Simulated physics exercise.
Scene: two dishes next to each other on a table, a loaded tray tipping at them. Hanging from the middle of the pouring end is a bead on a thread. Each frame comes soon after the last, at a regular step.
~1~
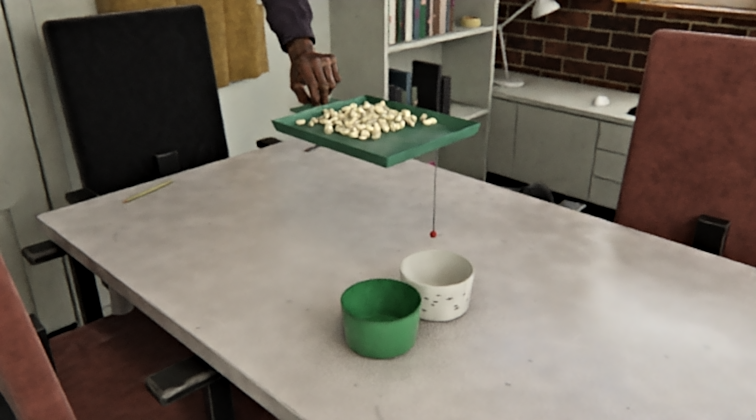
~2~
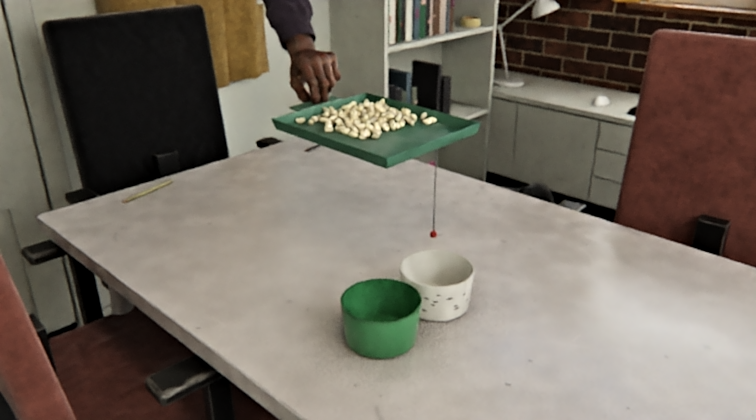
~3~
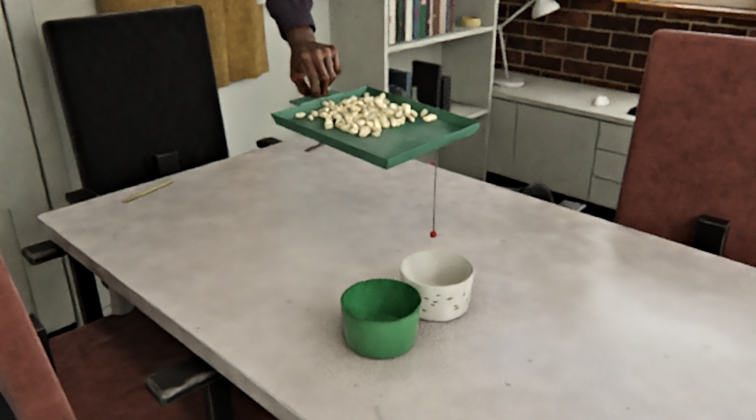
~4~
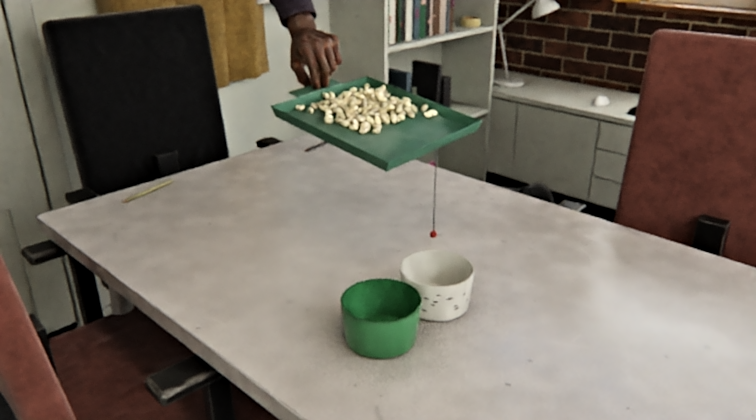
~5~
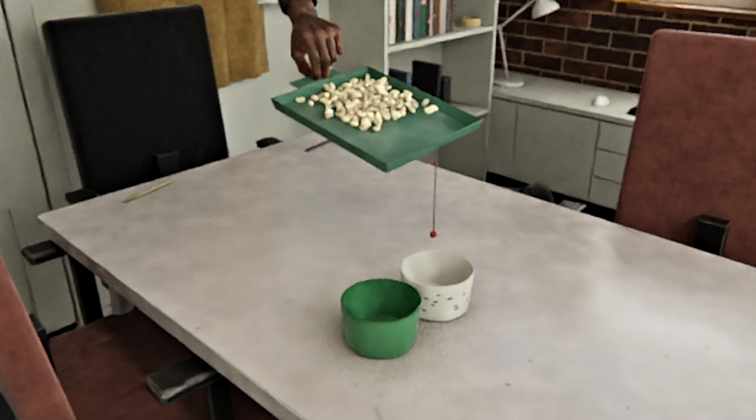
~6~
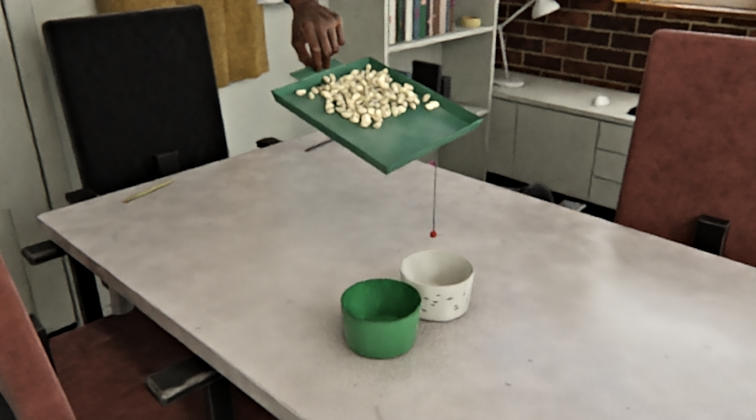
A green tray of white beans, held by a hand at its far edge, slowly tilted toward the near left corner above a green dish and a white dish, while a red bead hung still beneath it.
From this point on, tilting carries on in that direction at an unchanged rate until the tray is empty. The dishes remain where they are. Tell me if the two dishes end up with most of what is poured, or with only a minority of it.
Most of it.
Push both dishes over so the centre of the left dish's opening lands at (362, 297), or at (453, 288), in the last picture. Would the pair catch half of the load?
The pair would catch the greater share the first time and the lesser share the second time.
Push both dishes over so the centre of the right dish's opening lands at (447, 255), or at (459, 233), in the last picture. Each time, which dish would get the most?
In the first try it's the leftmost dish, and in the second it's the leftmost dish.
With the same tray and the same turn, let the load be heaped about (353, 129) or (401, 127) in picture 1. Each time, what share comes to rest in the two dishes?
First 70 %, then 60 %.
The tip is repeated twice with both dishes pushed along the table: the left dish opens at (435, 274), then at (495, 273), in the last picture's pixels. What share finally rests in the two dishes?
First placement: Some 50 %; second placement: Some 0 %.
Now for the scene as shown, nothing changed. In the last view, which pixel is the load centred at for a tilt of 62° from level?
The load is centred near (410, 152).
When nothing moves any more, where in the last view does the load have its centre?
Last view, centre at rest - approx. (418, 303).
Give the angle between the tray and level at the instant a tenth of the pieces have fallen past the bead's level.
It sits at roughly 65°.
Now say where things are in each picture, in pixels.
Corners of the pouring end near (387, 156) and (476, 123), level; middle of the load near (369, 120), white beans; left dish near (411, 331); right dish near (465, 296); bead on its thread near (433, 234), in the first picture.
Corners of the pouring end near (387, 156) and (476, 123), level; middle of the load near (369, 119), in the second picture.
Corners of the pouring end near (387, 158) and (477, 122), tipped barely, lowest at the left corner; middle of the load near (364, 111), in the third picture.
Corners of the pouring end near (387, 160) and (477, 121), tipped a little, lowest at the left corner; middle of the load near (364, 105), in the fourth picture.
Corners of the pouring end near (387, 162) and (478, 119), tipped a little, lowest at the left corner; middle of the load near (365, 99), in the fifth picture.
Corners of the pouring end near (388, 164) and (479, 118), tipped clearly, lowest at the left corner; middle of the load near (366, 93); left dish near (411, 331); right dish near (465, 296), in the sixth picture.
Shortly afterwards, tray tipped steeply; the bulk on the tray; only a few in the left dish; a little in the right dish; only a few outside both; a little in the air.
Next, tray tipped past a quarter turn; a little on the tray; a little in the left dish; near a third in the right dish; near a quarter outside both; near a quarter in the air.
Some moments later, tray tipped past a quarter turn; near a quarter in the left dish; near half in the right dish; near a third outside both.
In the end, tray tipped past a quarter turn; near a quarter in the left dish; near half in the right dish; near a third outside both.
